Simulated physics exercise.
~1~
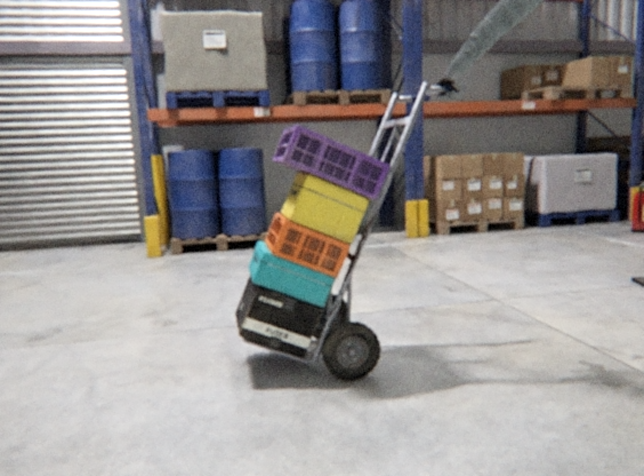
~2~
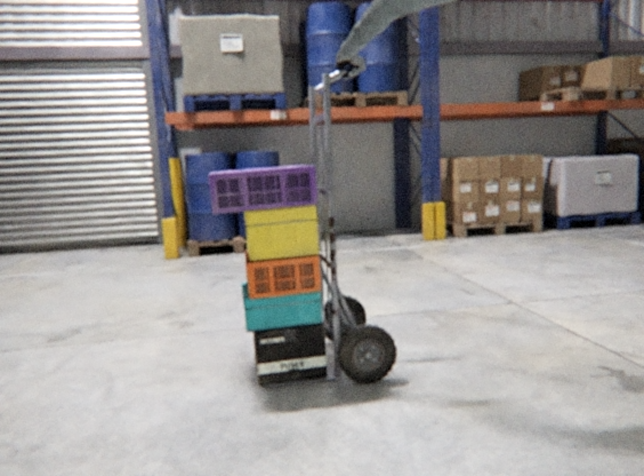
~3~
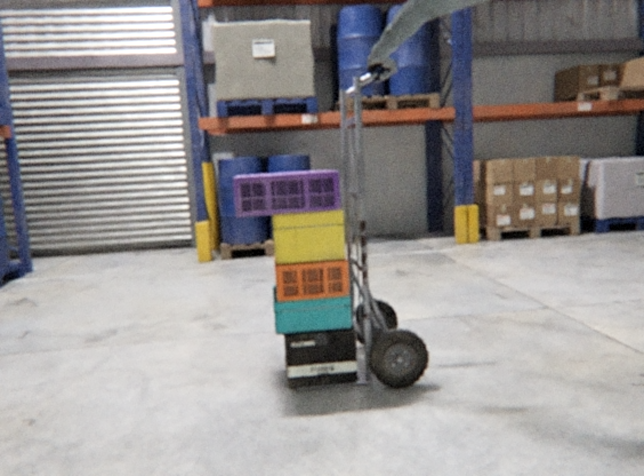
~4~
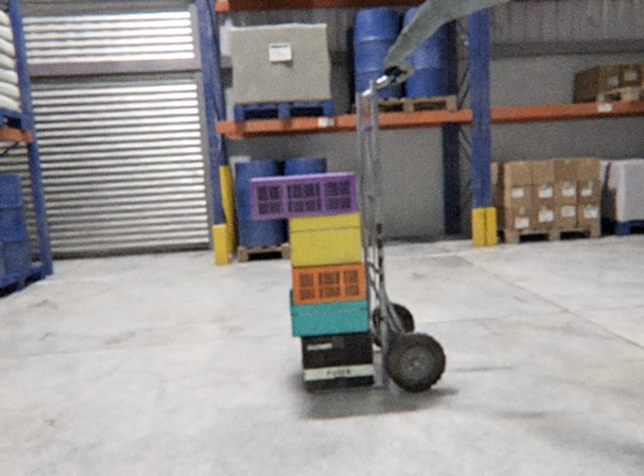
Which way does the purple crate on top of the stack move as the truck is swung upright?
The purple crate moves to the left, and it ends up jutting out past the left side of the items below it.
